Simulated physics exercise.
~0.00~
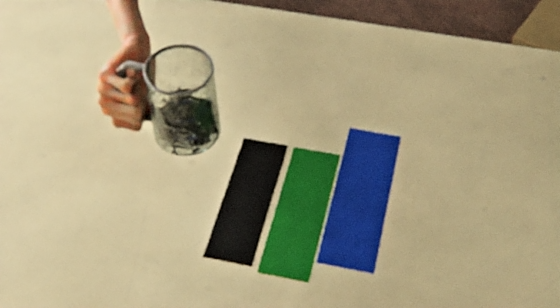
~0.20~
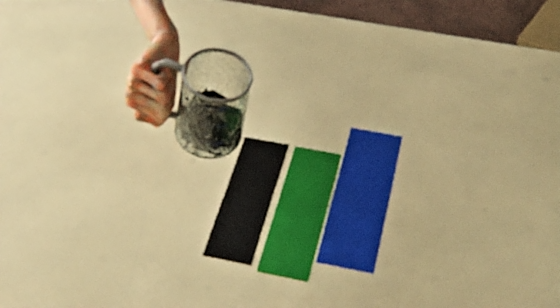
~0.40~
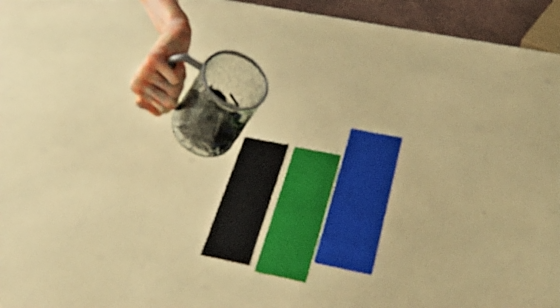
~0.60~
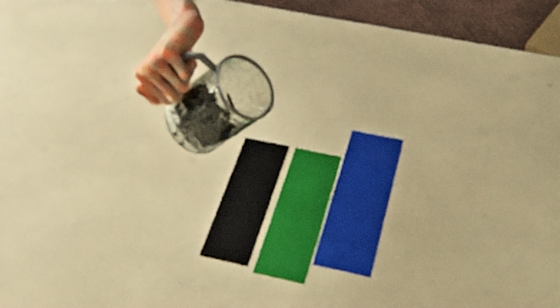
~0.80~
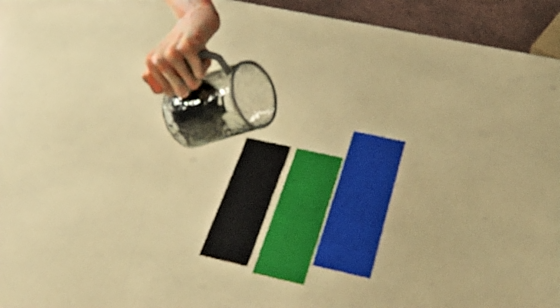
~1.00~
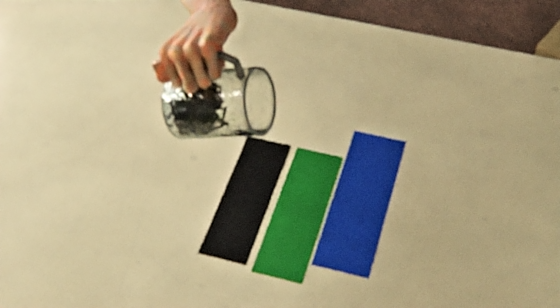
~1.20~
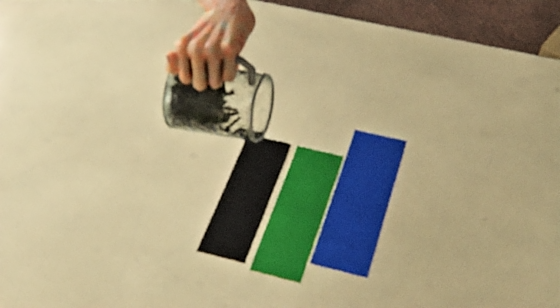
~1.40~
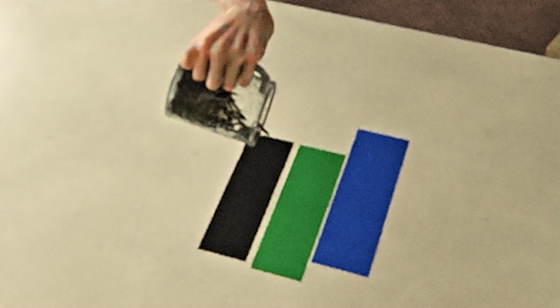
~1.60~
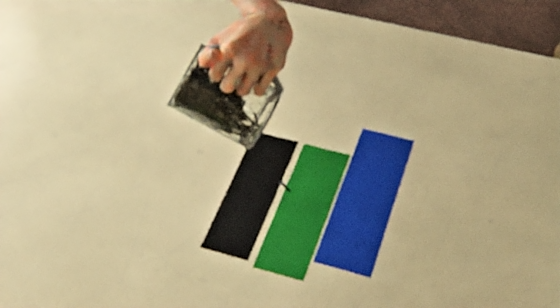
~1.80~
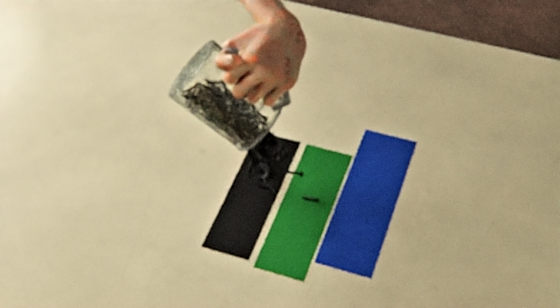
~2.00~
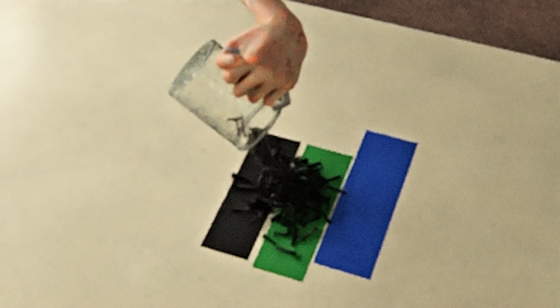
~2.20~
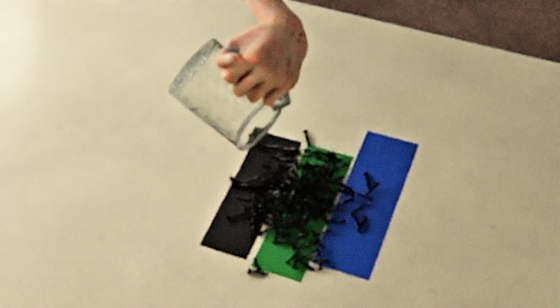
To begin with, a hand grips the handle of a clear jug holding a load of small black screws, upright over a pale table where black, green and blue mats lie side by side. The hand tips the jug to the right, bringing it onto its side near the top of the black mat. As it tilts further, mouth downward, the first few screws slip out toward the green mat. Then the rest tumble out in a dark clump across the black and green mats. Finally the jug hangs empty, with most screws scattered over green, many on black, and a few on blue and the bare table.
